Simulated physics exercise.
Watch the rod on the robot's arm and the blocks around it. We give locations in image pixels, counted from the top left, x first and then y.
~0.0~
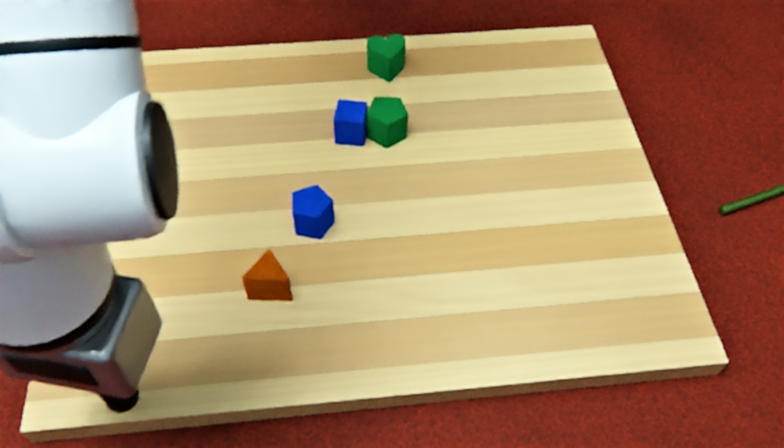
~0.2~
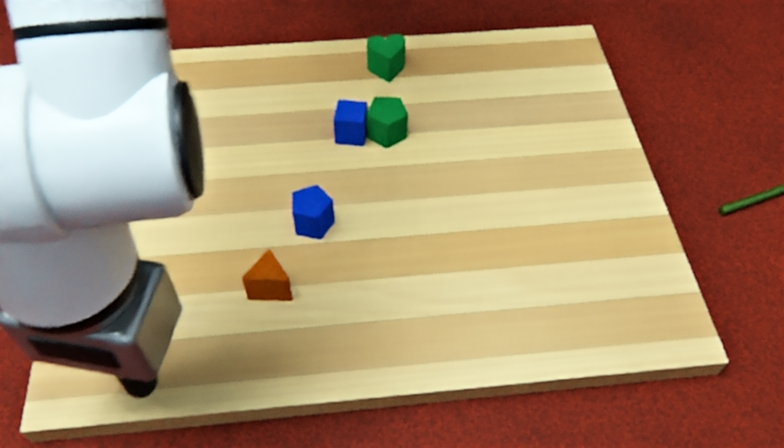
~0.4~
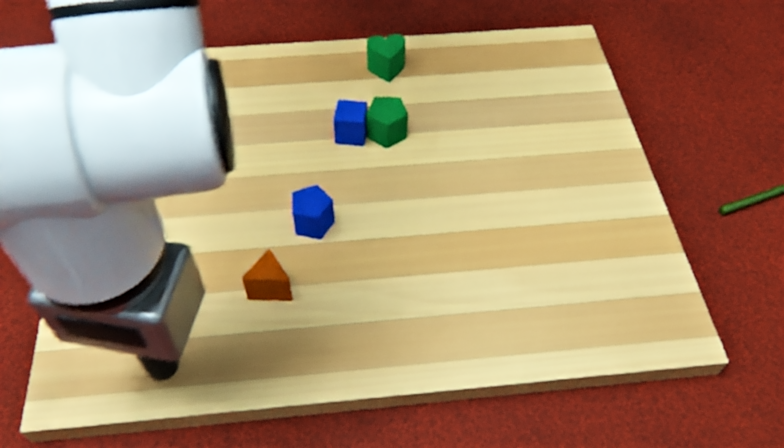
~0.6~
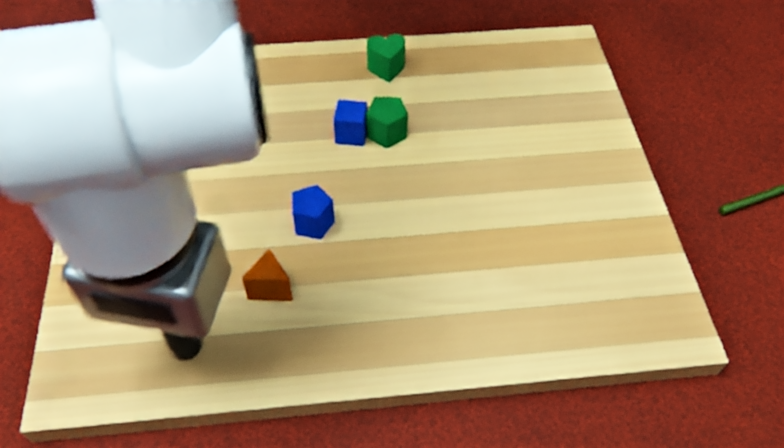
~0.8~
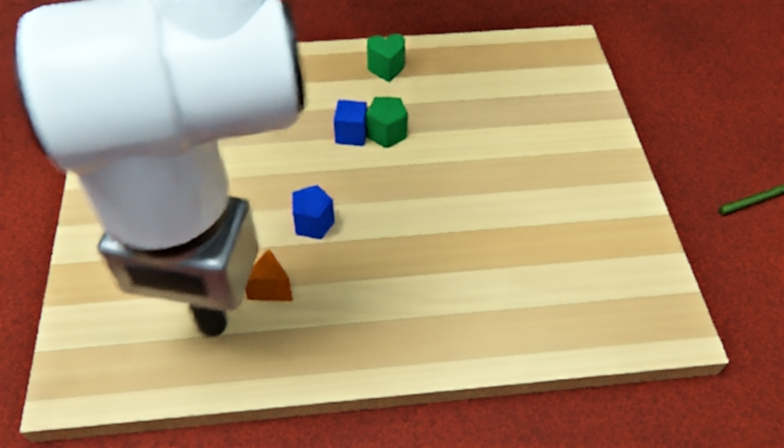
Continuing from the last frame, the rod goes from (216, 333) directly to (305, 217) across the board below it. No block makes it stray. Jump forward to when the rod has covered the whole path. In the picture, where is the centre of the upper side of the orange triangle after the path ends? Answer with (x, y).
By then it is at (296, 248).
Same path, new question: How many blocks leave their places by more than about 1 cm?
Two blocks.
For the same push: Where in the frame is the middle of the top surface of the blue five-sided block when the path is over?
Around (335, 183).
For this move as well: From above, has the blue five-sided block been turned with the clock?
Answer: Yes.
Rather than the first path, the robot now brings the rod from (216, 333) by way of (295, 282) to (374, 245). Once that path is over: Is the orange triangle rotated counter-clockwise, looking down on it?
Yes
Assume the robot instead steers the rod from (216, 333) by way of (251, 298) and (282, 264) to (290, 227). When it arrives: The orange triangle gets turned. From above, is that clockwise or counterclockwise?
My answer: Clockwise.
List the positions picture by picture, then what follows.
The first picture shows rod tip at (124, 399); block tops, orange triangle at (267, 269); blue five-sided block at (311, 201).
The second picture shows rod at (142, 385); blocks unchanged.
The third picture shows rod at (163, 368); blocks unchanged.
The fourth picture shows rod at (187, 348); blocks unchanged.
The fifth picture shows rod at (213, 325); orange triangle at (267, 269); blue five-sided block at (311, 201).
What follows on the original path. One third of the way, rod at (247, 281); orange triangle at (282, 260), turned 25° clockwise.
Two thirds of the way, rod at (277, 243); orange triangle at (295, 249), turned 105° clockwise.
At the end, rod at (304, 207); orange triangle at (296, 248), turned 110° clockwise; blue five-sided block at (335, 183), turned 30° clockwise.
